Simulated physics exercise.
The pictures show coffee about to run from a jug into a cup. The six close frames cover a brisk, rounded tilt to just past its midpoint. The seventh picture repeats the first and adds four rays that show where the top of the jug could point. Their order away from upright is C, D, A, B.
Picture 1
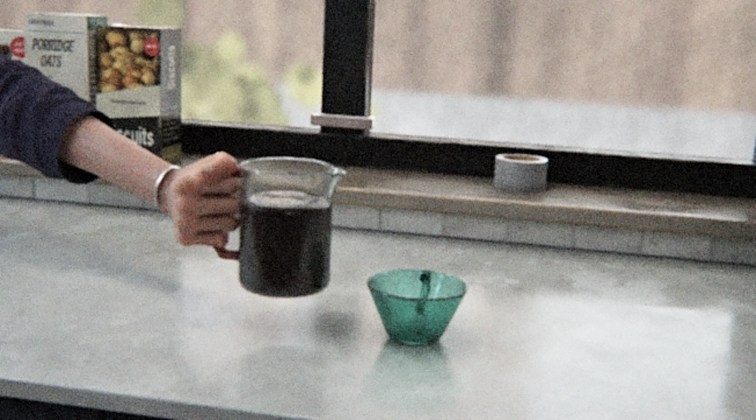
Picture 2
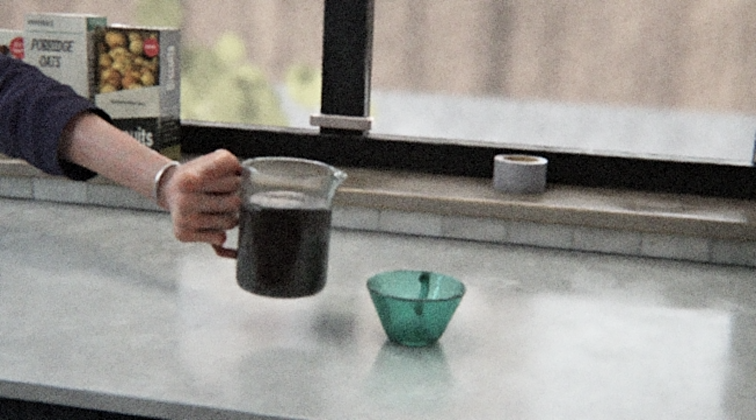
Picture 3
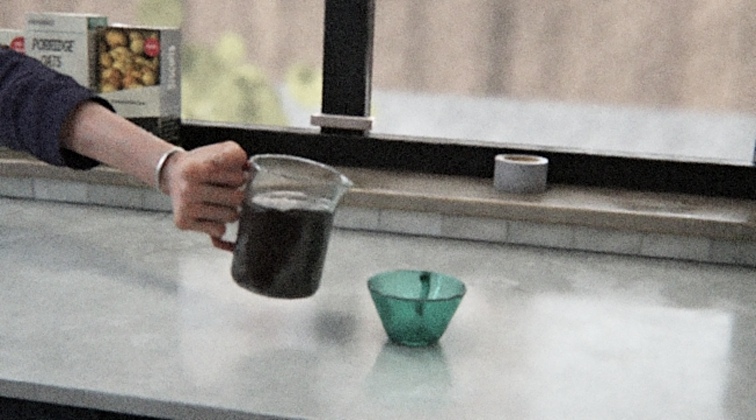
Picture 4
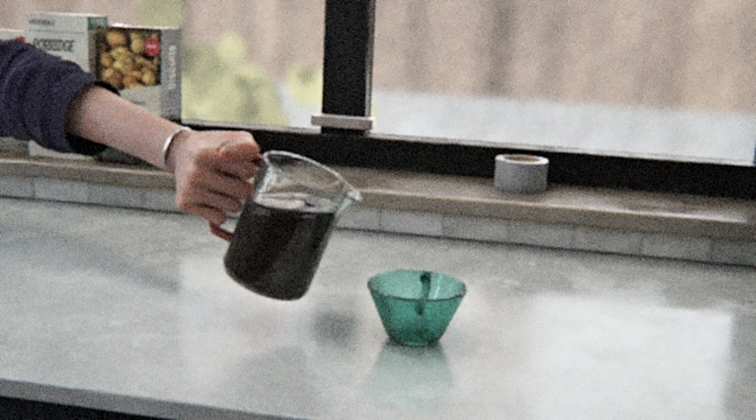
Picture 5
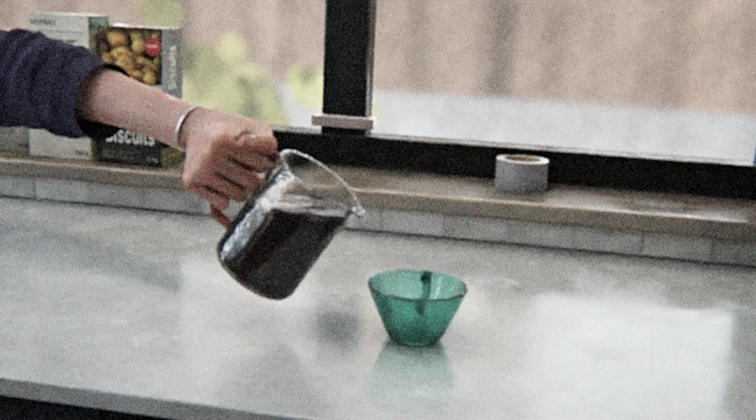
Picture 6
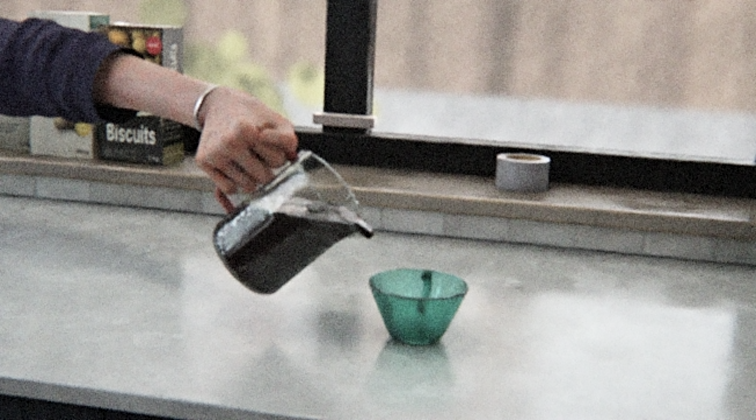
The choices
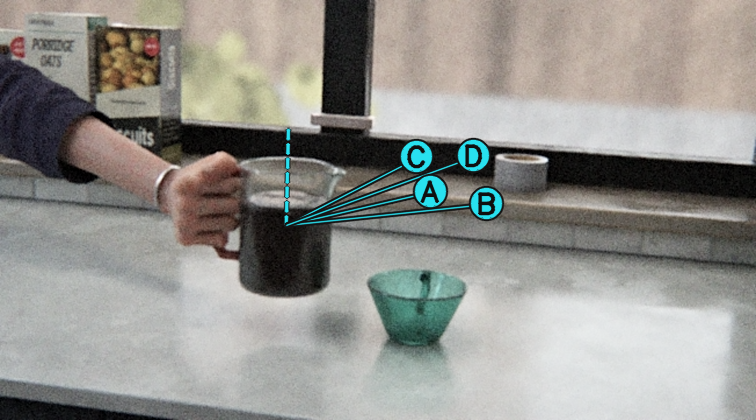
Glass jug of dark coffee tilting steadily to the right in a person's hand, its lip lowering near a green cup.
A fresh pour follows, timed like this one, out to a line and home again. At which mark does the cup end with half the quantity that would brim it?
Best: C.
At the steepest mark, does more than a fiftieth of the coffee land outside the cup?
Yes, it does.
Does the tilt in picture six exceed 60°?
No, it does not.
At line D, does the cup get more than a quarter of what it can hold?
Yes, clearly.
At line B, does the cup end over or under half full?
Over half.
In cyan, A at (414, 196); B at (469, 206); C at (402, 166); D at (458, 162).
With A, the cup ends with about 73 % of what it can hold; 17 % of the coffee is spilt.
With B, the cup ends with about 77 % of what it can hold; 28 % of the coffee is spilt.
With C, the cup ends with about 51 % of what it can hold.
With D, the cup ends with about 68 % of what it can hold; 6 % of the coffee is spilt.
